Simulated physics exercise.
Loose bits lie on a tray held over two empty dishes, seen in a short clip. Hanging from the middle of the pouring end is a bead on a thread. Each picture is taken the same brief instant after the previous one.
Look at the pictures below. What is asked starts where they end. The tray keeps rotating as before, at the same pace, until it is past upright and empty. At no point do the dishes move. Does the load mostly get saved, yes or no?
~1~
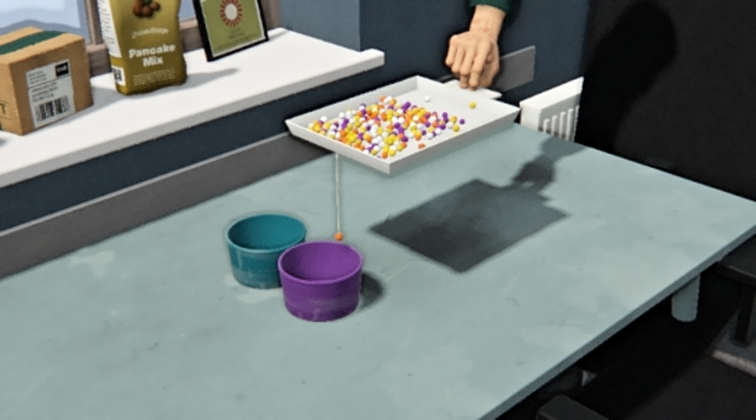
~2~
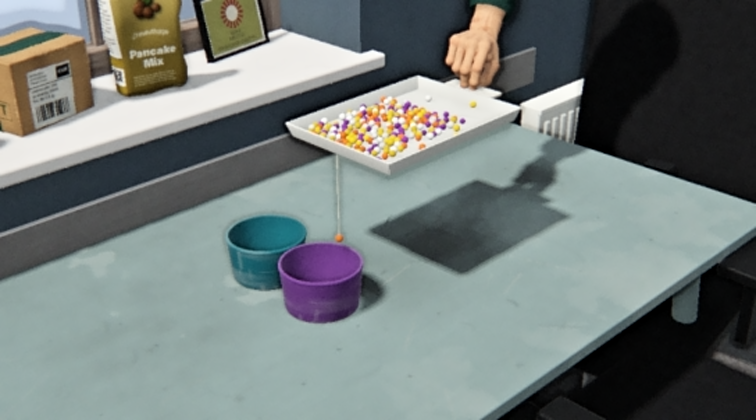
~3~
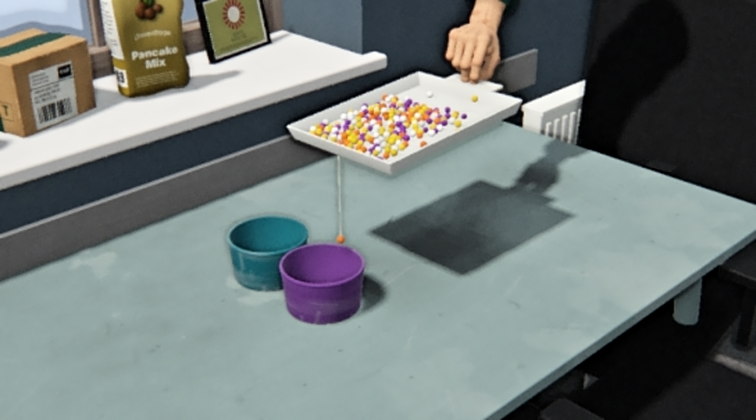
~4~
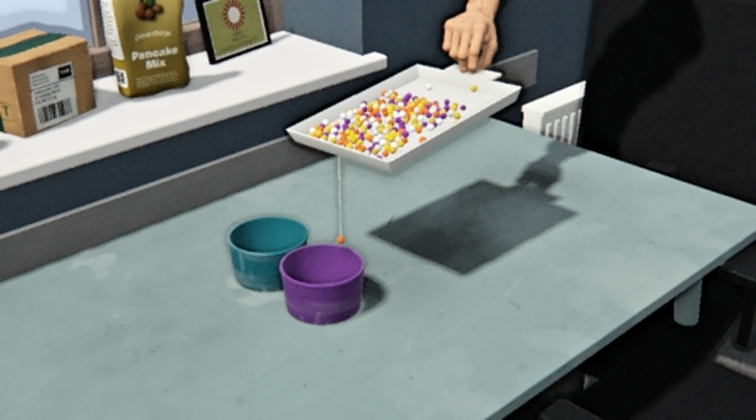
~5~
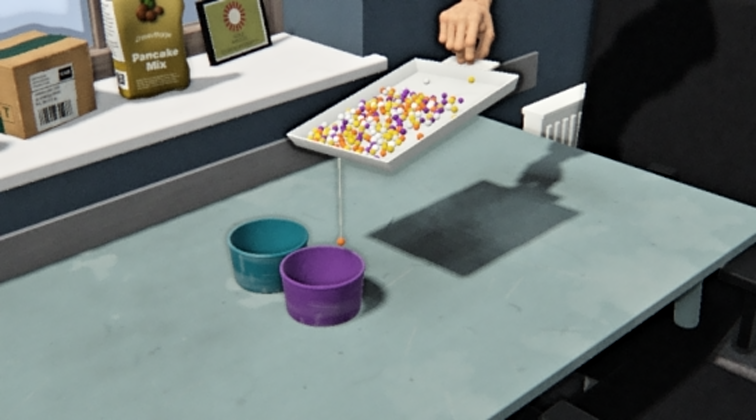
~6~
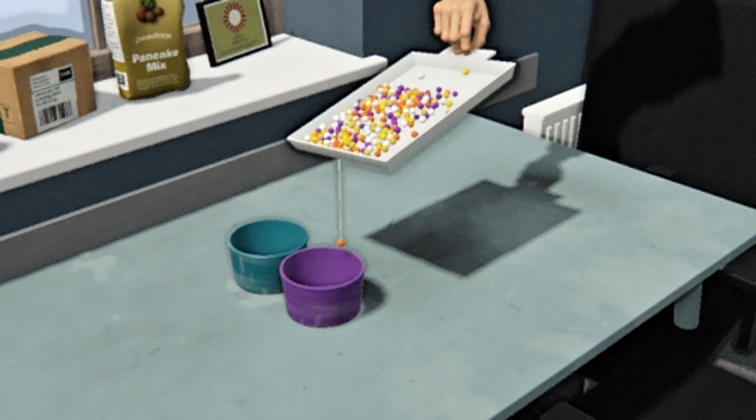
Yes, most of it is saved.
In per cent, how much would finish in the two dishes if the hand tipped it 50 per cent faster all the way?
About 90 per cent.
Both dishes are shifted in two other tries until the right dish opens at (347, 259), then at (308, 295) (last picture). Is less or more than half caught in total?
The bulk of it, then Short of half.
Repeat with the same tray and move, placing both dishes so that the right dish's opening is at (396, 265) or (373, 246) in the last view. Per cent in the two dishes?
Close to 10 in a hundred first, close to 20 in a hundred second.
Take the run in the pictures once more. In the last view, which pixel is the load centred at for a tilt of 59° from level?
Somewhere about (320, 139).
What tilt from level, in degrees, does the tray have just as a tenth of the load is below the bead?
Roughly 65 degrees from level.
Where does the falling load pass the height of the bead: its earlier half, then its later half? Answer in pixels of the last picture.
For the early half I get (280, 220), and for the late half (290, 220).
Shortly afterwards, tray tipped steeply; the bulk on the tray; only a few in the left dish; a little in the air.
Next, tray tipped right over; only a few on the tray; a little in the right dish; the bulk in the left dish; only a few outside both; a little in the air.
Some moments later, tray tipped past a quarter turn; a little in the right dish; the bulk in the left dish; a little outside both.
In the end, tray tipped past a quarter turn; a little in the right dish; the bulk in the left dish; a little outside both.
